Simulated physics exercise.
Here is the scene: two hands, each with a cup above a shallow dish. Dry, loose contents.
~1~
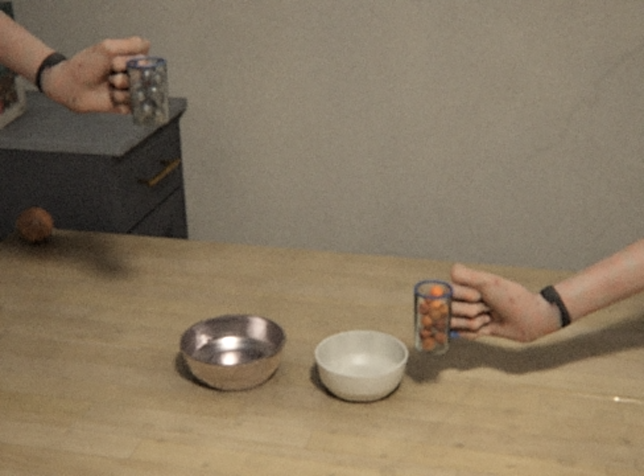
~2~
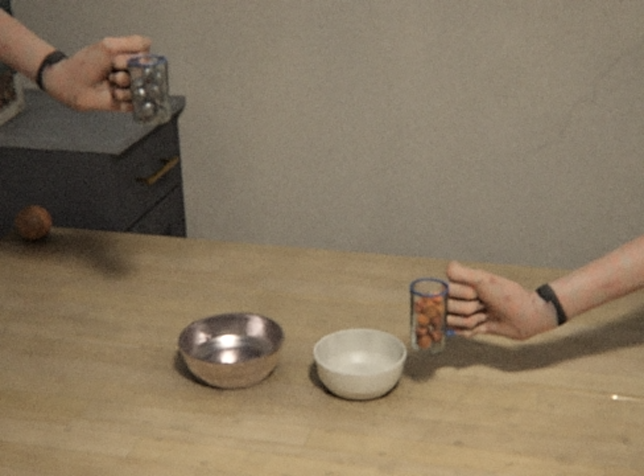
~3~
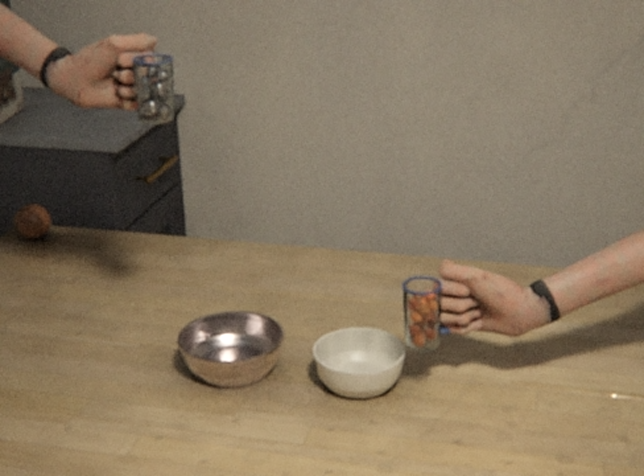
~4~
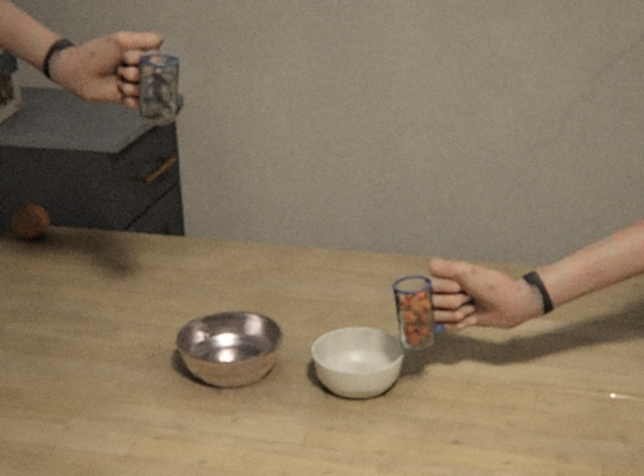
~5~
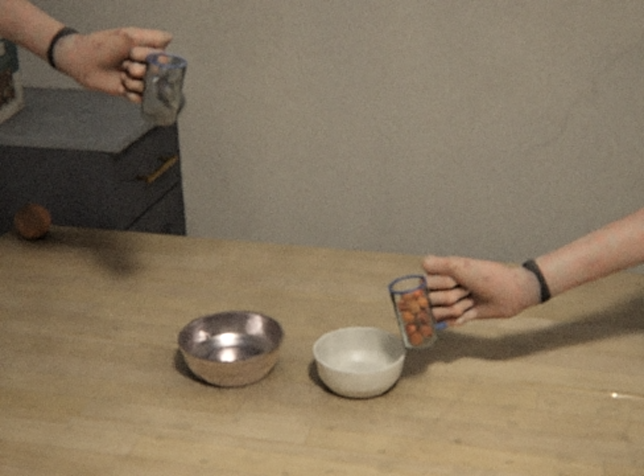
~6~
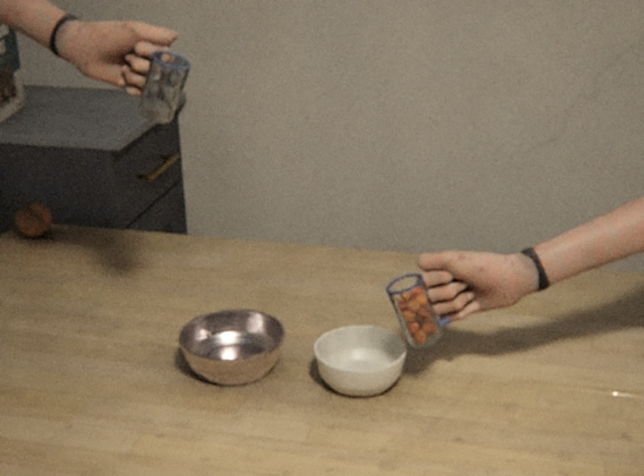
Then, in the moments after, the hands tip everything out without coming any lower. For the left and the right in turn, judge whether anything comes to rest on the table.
Outcome: On the left the dish: It should fail to retain everything; right: It should manage to retain everything.
Then, 0.64 s later than the last frame, left, every one still in the cup; right, every one still in the cup.
Then, 1.20 s later than the last frame, left, roughly two thirds still in the cup, roughly a third in the air; right, almost all still in the cup, about a tenth in the dish.
Then, 1.68 s later than the last frame, left, roughly a third in the dish, roughly a quarter outside the dish, roughly half in the air; right, every one in the dish.
When it is over, left, roughly a third in the dish, roughly two thirds outside the dish; right, every one in the dish, not one outside the dish.
